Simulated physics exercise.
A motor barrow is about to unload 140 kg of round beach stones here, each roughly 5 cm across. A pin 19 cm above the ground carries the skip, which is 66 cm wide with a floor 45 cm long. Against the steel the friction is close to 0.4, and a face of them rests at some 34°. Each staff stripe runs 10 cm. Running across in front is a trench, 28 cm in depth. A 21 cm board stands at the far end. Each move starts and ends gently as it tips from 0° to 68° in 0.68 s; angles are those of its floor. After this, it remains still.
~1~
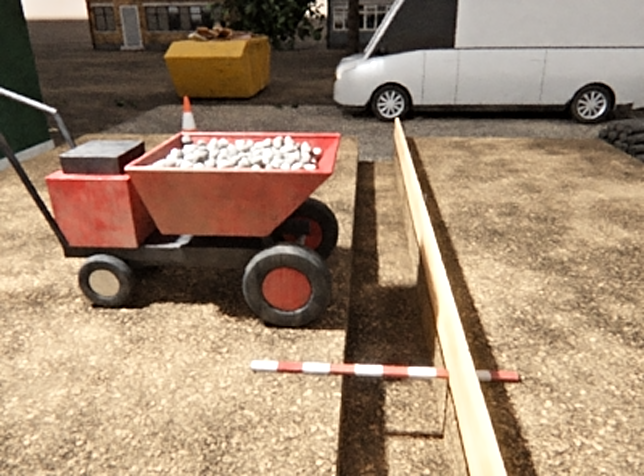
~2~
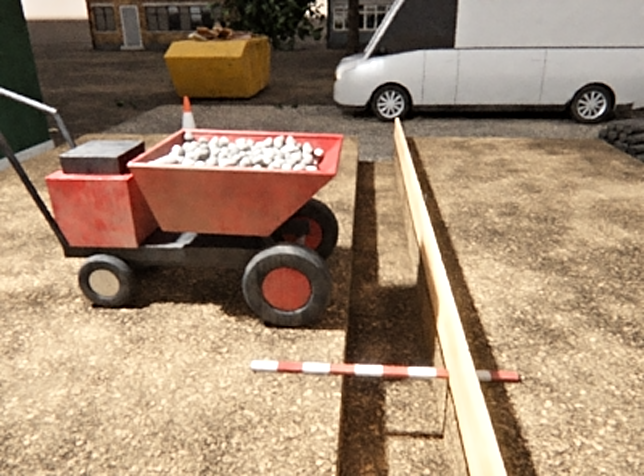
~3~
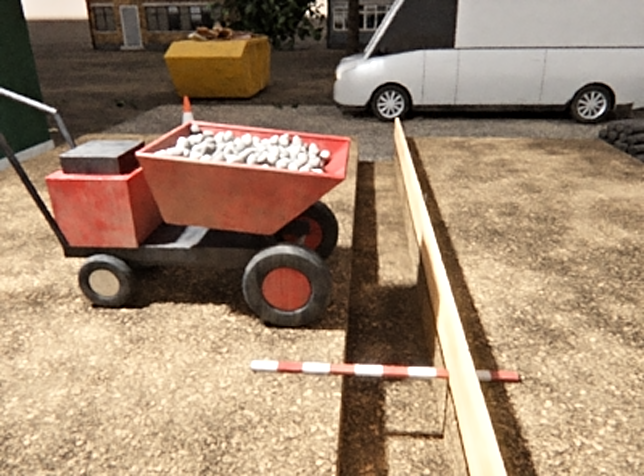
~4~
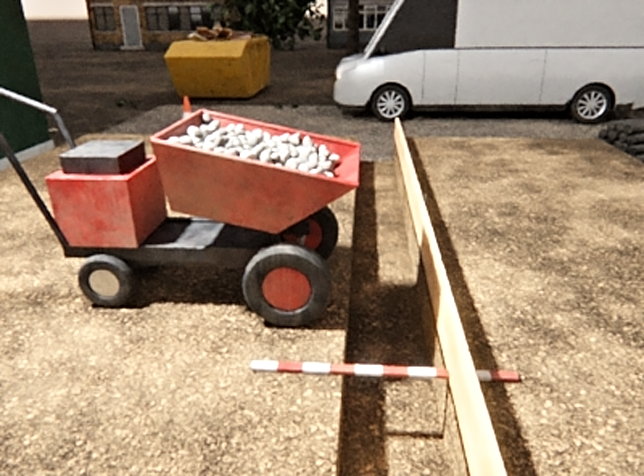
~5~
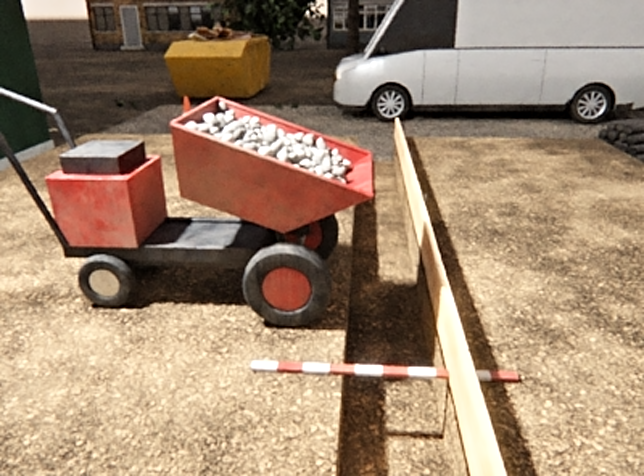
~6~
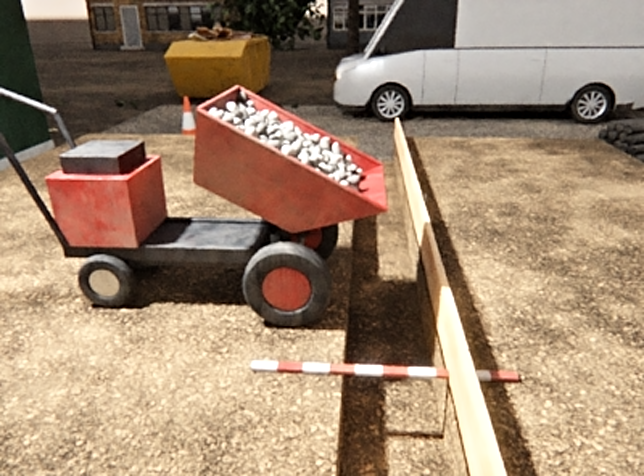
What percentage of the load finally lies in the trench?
About 40 per cent.
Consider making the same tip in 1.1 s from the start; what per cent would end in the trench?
It would come to roughly 45 per cent.
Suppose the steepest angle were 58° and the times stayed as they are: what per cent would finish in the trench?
Trench share: Approx. 40%.
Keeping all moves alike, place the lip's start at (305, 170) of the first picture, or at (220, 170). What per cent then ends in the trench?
Roughly 80 per cent, then 100 per cent.
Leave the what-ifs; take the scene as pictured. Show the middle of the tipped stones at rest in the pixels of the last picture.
I'd point somewhere around (464, 293).
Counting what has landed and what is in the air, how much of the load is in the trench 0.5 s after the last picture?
Close to 10 per cent at that time.
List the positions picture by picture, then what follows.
In the first frame, lip at (332, 173), floor tilted 0°, highest stones at (217, 150).
In the second frame, lip at (335, 174), floor tilted 1°, highest stones at (206, 149).
In the third frame, lip at (345, 178), floor tilted 6°, highest stones at (204, 142).
In the fourth frame, lip at (358, 186), floor tilted 12°, highest stones at (207, 130).
In the fifth frame, the skip is at 19°, its lip at (373, 196); the top of the load is at (221, 119).
In the sixth frame, the skip is at 28°, its lip at (387, 211); the top of the load is at (236, 110).
Then, 0.2 s after the last picture the floor is at 57°, 100 % in the skip; the foremost stones are at (400, 233).
Then, 0.5 s after the last picture the floor is at 68°, 72 % in the skip, 10 % in the trench, 18 % past the trench; the foremost stones are at (500, 283).
Then, 0.8 s after the last picture the floor is at 68°, 27 % in the skip, 19 % in the trench, 54 % past the trench; the foremost stones are past the picture's edge.
Then, 2.8 s after the last picture the floor is at 68°, 0 % in the skip, 40 % in the trench, 60 % past the trench; the foremost stones are past the picture's edge.
